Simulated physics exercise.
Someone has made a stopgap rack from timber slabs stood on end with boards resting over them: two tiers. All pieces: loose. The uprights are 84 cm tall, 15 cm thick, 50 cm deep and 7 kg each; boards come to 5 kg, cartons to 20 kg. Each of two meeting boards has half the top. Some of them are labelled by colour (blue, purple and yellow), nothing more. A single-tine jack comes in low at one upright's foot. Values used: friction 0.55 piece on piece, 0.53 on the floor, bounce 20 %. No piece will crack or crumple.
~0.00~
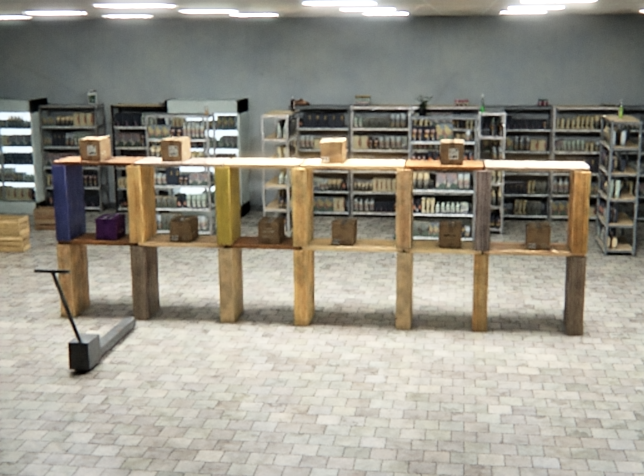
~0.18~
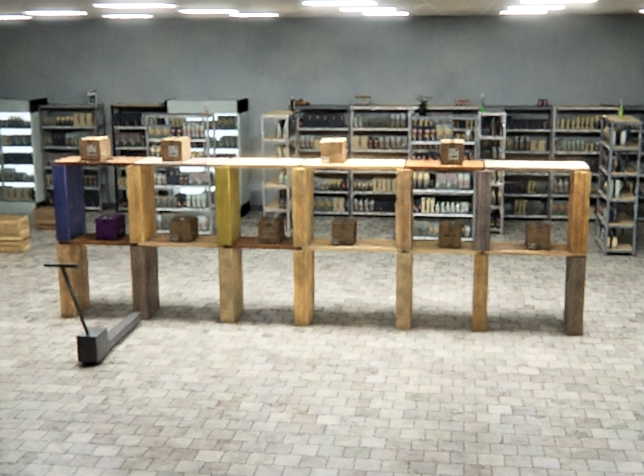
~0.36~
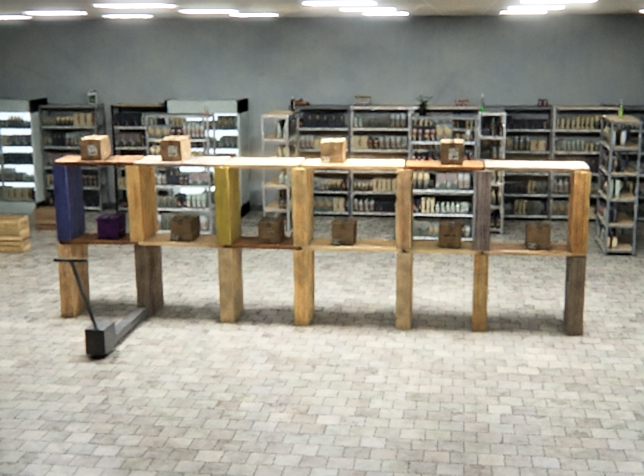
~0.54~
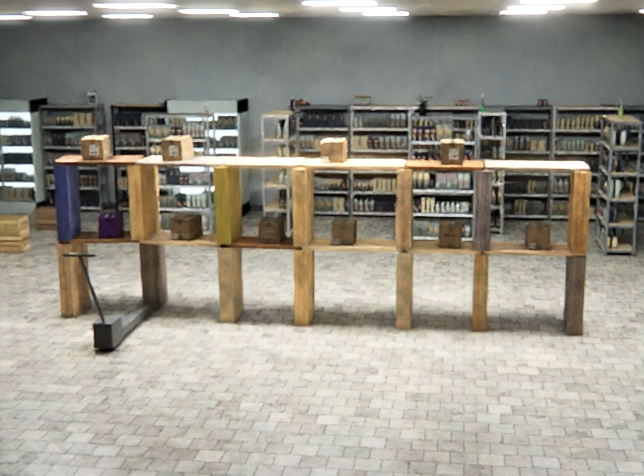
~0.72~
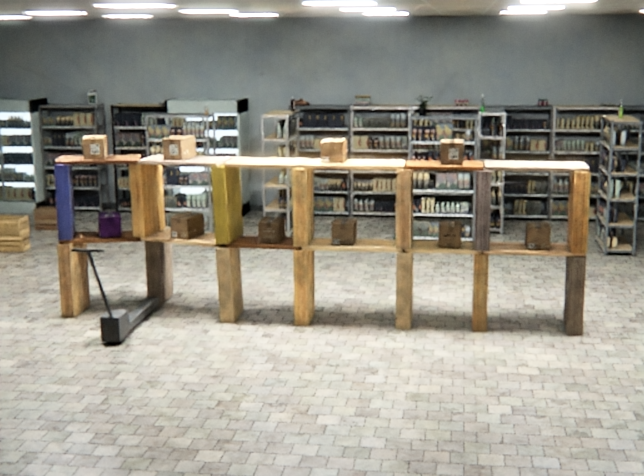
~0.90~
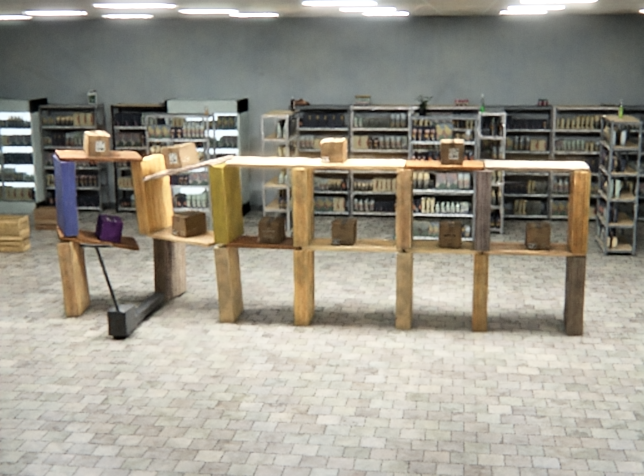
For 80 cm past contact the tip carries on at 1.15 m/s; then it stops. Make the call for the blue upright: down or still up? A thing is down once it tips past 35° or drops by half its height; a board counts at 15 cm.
My call: Down.
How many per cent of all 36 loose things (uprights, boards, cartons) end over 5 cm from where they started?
Result: 40 per cent.
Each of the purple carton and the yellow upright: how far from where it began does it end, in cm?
The purple one ends 120 cm from its start and the yellow one 90 cm.
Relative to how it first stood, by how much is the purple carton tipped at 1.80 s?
Some 80°.
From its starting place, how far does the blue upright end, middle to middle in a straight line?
Start and end are some 105 cm apart.
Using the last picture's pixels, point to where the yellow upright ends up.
In the final image its middle is around (202, 281).
After 1.16 s, 4 of the 36 pieces down; blue upright 28° from how it stood; purple carton 42° from how it stood, 28 cm lower.
After 1.48 s, 8 of the 36 pieces down; blue upright on its side; purple carton on its side.
After 1.80 s, 13 of the 36 pieces down; blue upright on its side; purple carton on its side.
In the end (4.0 s), 13 of the 36 pieces down; blue upright on its side; purple carton on its side; yellow upright 24° from how it stood, 89 cm lower. From the last view, middles, blue upright near (86, 289), purple carton near (118, 286).
